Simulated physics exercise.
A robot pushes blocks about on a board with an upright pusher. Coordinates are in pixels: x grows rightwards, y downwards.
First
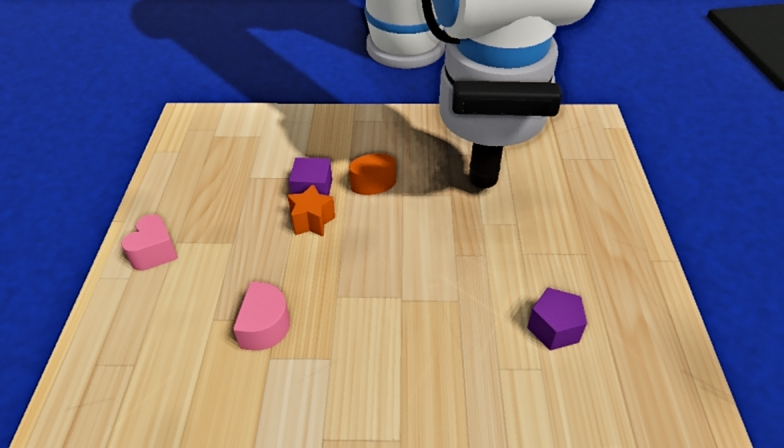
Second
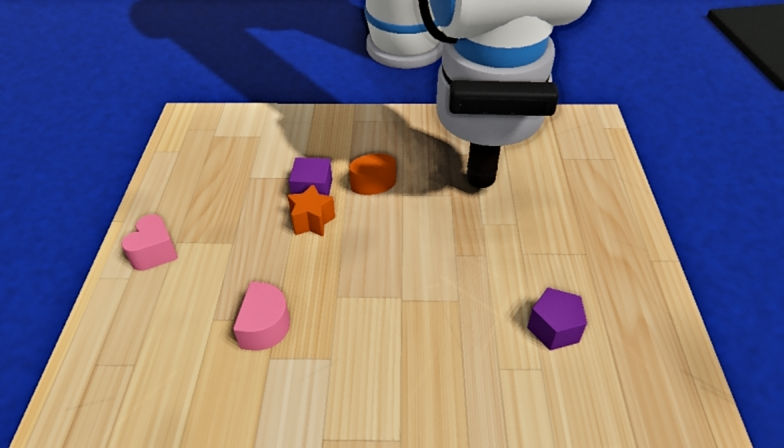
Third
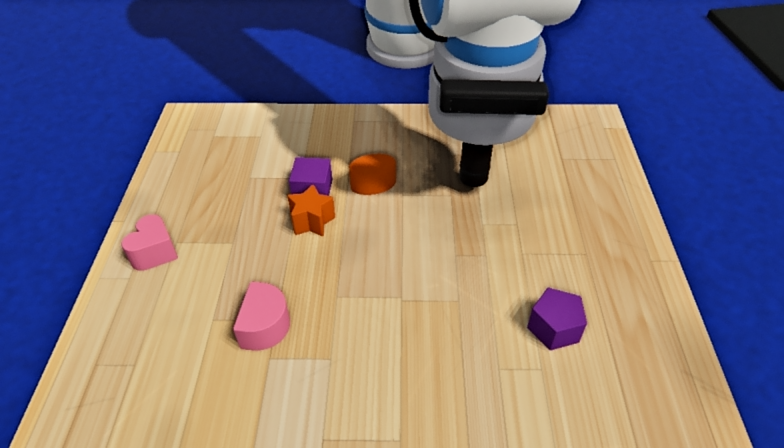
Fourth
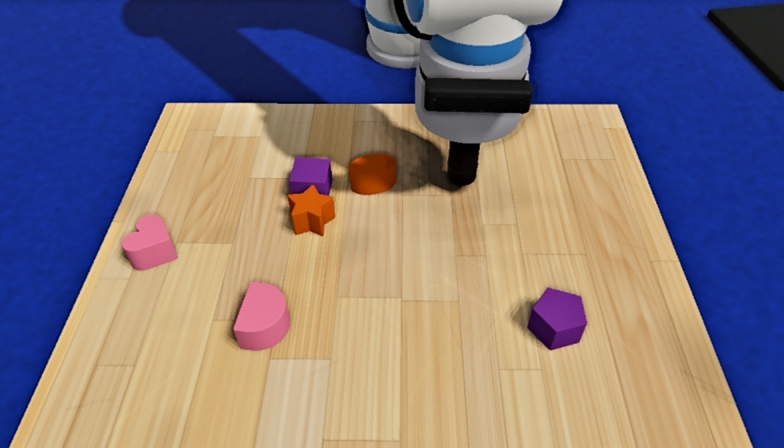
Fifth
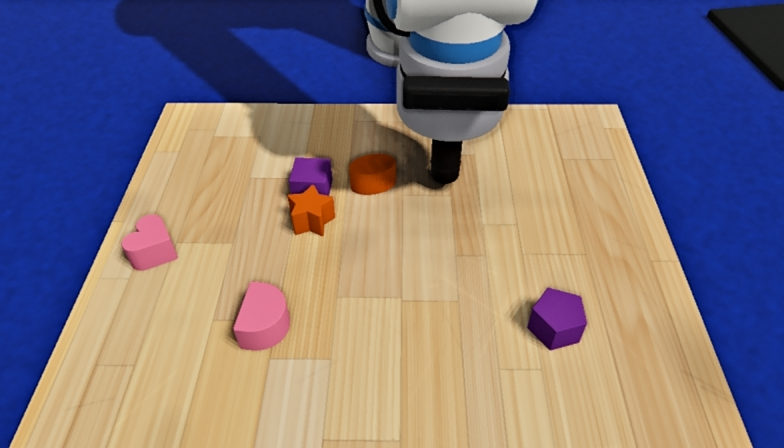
A white and blue robot arm with a black upright pusher slides slowly leftward along the far part of a light wooden board, nearing an orange rounded block. The fixed camera looks down from the front at the board on a blue surface. Behind an orange star at upper left sits a purple square block, with a pink heart and pink rounded block nearer left and a purple pentagon at right, all motionless.
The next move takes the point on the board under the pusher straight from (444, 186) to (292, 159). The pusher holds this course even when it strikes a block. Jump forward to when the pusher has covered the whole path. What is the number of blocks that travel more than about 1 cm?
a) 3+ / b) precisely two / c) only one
I'll go with b - precisely two.
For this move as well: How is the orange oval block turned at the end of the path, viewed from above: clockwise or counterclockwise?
From the top: Counterclockwise.
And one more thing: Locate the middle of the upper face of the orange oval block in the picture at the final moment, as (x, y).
It will end up at (327, 169).
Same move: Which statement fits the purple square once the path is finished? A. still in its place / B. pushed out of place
Choice B: Pushed out of place.
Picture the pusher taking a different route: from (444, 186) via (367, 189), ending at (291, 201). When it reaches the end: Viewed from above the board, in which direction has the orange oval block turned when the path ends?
It turns clockwise.
The first path, step by step. One third of the way, pusher (391, 166); orange oval block (355, 164), turned 15° anticlockwise.
Two thirds of the way, pusher (340, 157); purple square (292, 172); orange oval block (328, 169), turned 95° anticlockwise.
At the end, pusher (290, 148); orange star not moved; purple square (291, 172); orange oval block (327, 169), turned 100° anticlockwise.
